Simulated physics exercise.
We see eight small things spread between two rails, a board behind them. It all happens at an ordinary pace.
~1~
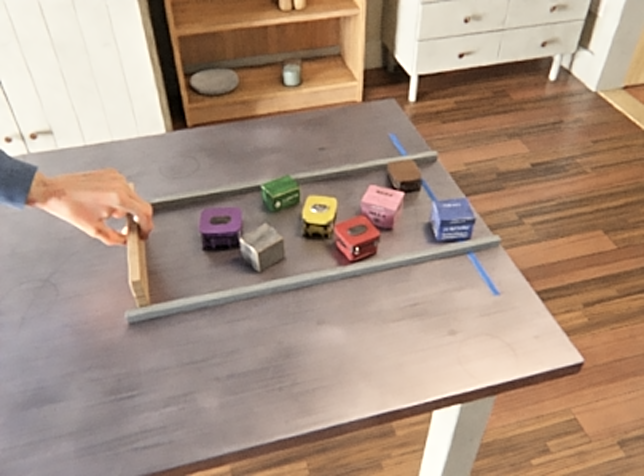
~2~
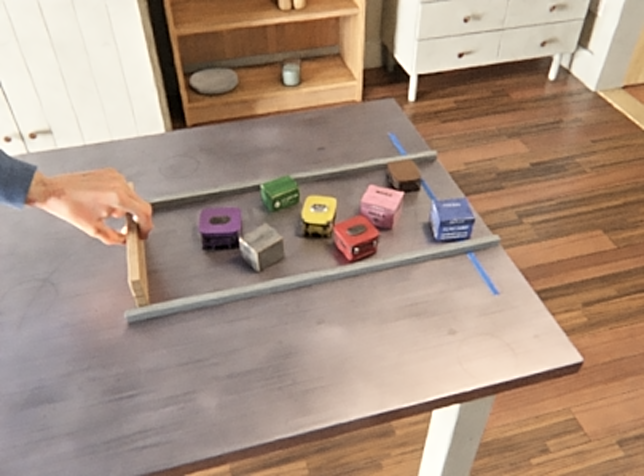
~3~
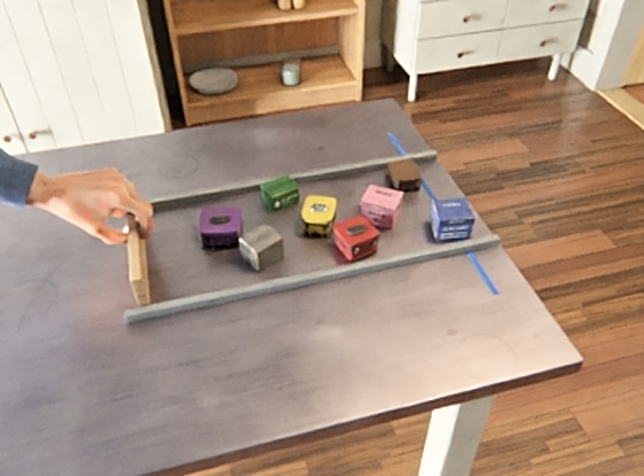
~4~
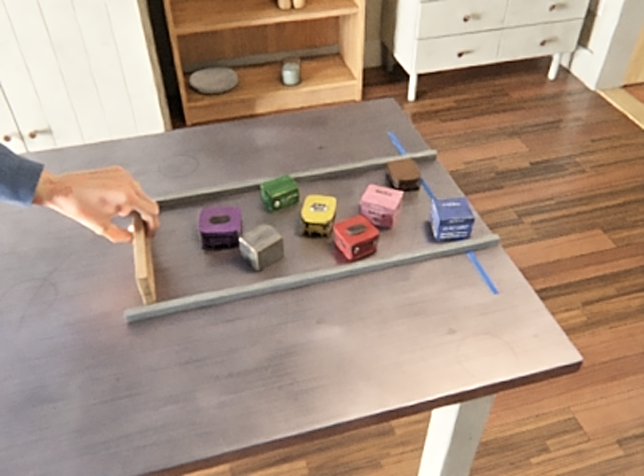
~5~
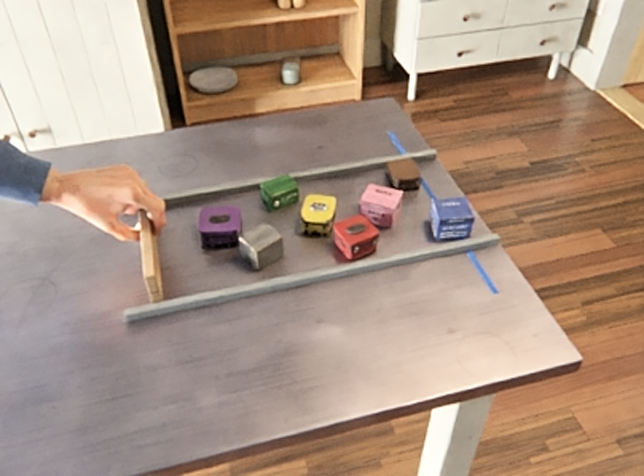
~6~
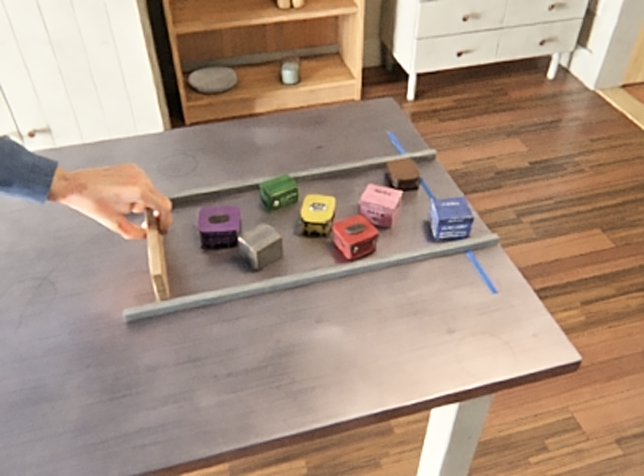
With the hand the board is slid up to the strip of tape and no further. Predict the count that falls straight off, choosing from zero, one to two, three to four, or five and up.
The count that falls off is at least five.
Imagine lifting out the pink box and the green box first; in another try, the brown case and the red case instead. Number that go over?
3, then 3.
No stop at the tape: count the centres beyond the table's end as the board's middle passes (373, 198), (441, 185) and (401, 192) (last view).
Middles past end - pos 1: 0, pos 2: 5, pos 3: 2.
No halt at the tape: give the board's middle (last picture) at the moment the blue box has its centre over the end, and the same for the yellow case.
First one: Around (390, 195). Other one: Around (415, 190).
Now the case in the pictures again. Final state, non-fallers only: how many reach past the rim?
Result: 2.
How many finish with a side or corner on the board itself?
At rest, 3 are in contact.
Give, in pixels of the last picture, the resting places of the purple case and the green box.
Taking them in turn, first comes (448, 184), then (435, 163).
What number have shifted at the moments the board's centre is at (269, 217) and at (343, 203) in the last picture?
Counts: 4, 7.
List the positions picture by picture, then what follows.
Blue box (452, 220); brown case (404, 177); pink box (382, 207); board (136, 243); tape (436, 202), in the first frame.
Brown case (404, 177); yellow case (319, 217), in the second frame.
Pink box (381, 207); red case (356, 239), in the third frame.
Blue box (451, 219); board (142, 241), in the fourth frame.
Brown case (403, 176); green box (280, 192), in the fifth frame.
Blue box (450, 218); brown case (403, 176); pink box (380, 206); board (156, 237); tape (435, 201), in the sixth frame.
Soon after, none off yet; blue box at rest near (450, 218); brown case at rest near (403, 176); pink box at rest near (380, 206).
Then, none off yet; blue box at rest near (450, 218); brown case at rest near (403, 176); pink box moved about its own width near (415, 199).
Further on, none off yet; blue box moved about its own width near (491, 212); brown case moved about its own width near (430, 171); pink box moved well along near (474, 188).
At rest, the number that fall off is five or more; fallen, yellow case, red case, pink box, brown case and blue box.
